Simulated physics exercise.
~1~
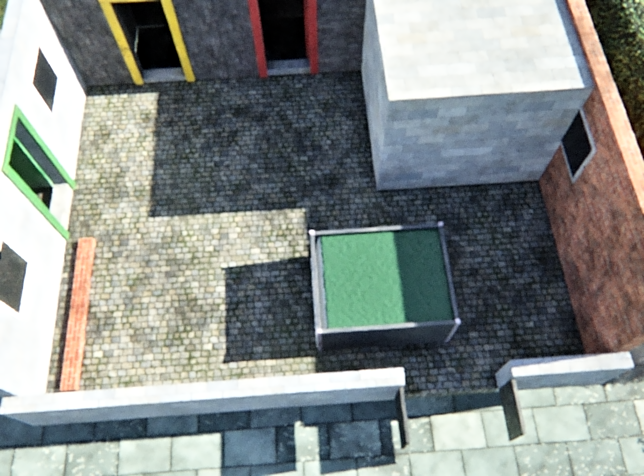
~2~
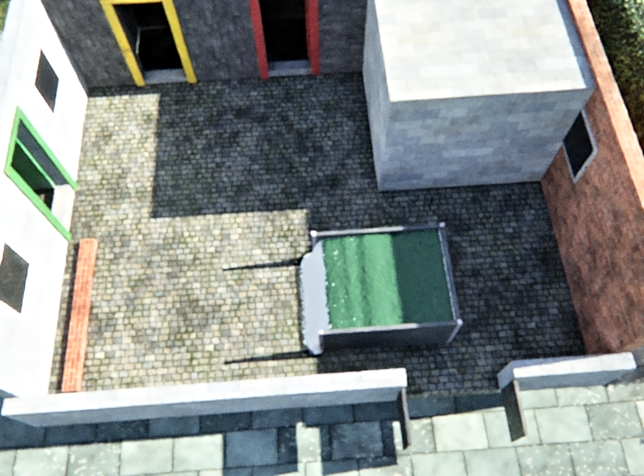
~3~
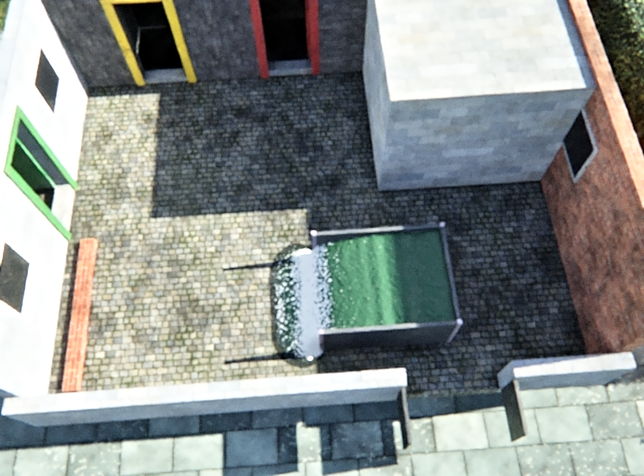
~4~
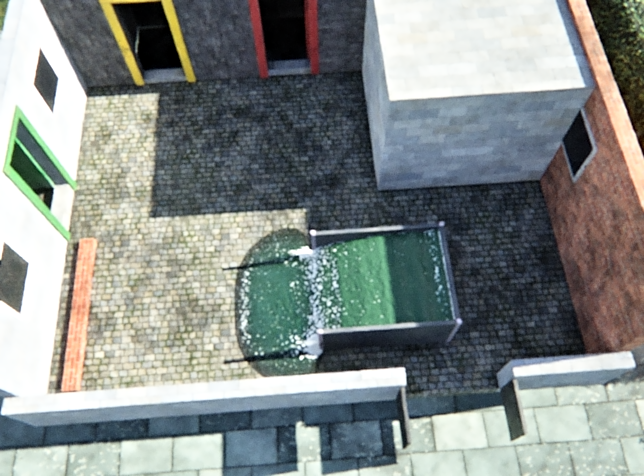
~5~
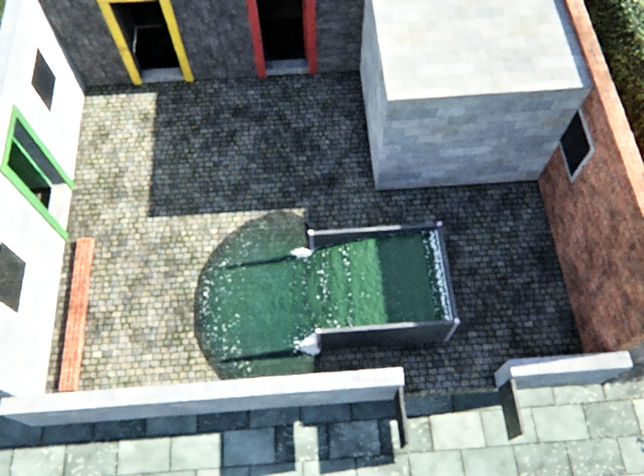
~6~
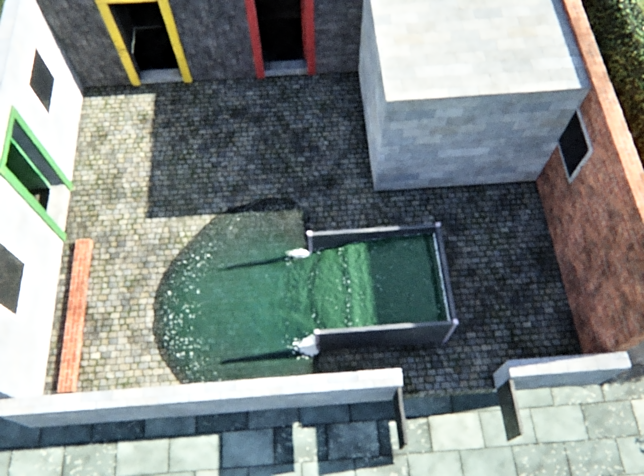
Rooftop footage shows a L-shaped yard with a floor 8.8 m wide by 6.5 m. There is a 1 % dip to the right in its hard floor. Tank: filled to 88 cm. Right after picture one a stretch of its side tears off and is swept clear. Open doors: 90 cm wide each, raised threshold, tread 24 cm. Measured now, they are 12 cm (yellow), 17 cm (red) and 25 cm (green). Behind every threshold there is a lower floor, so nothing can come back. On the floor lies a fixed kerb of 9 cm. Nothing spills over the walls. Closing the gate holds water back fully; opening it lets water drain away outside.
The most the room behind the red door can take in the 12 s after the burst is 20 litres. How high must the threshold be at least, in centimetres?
About 10.5 cm.
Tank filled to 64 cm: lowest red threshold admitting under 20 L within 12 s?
Then roughly 6.5 cm.
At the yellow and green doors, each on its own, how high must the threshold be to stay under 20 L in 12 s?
Some 16 cm for yellow, some 17 cm for green.
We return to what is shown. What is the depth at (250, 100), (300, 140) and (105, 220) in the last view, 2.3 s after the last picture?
0, 0 and 14 cm, respectively.
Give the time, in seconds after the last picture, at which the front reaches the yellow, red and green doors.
Arrival times are yellow 2.4 seconds, red 4.0 seconds and green 0.9 seconds.
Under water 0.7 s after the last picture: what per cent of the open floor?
Approximately 35 %.
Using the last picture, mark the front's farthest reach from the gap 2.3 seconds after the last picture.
Lab note: Front tip approx. (84, 87).
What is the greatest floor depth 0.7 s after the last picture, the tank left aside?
Max depth: Around 38 cm.
Then, 0.7 s after the last picture water covers 35 % of the floor, deepest (38 cm) near (42, 407); it has not reached the red door.
Then, 2.3 s after the last picture water covers 50 % of the floor, deepest (36 cm) near (114, 357); it has not reached the red door.
Then, 11.3 s after the last picture water covers 90 % of the floor, deepest (14 cm) near (345, 252); 10 cm at the red door, 0 litres in over its 17 cm threshold.
At the red door as built, the water peaked near 15 cm, 8.7 s after the last picture.
Run again over the same 12 s with other heights there, 43 litres in over 8.5 cm, 9 litres over 12 cm. The limit of 20 litres is kept from about 10.5 cm up.
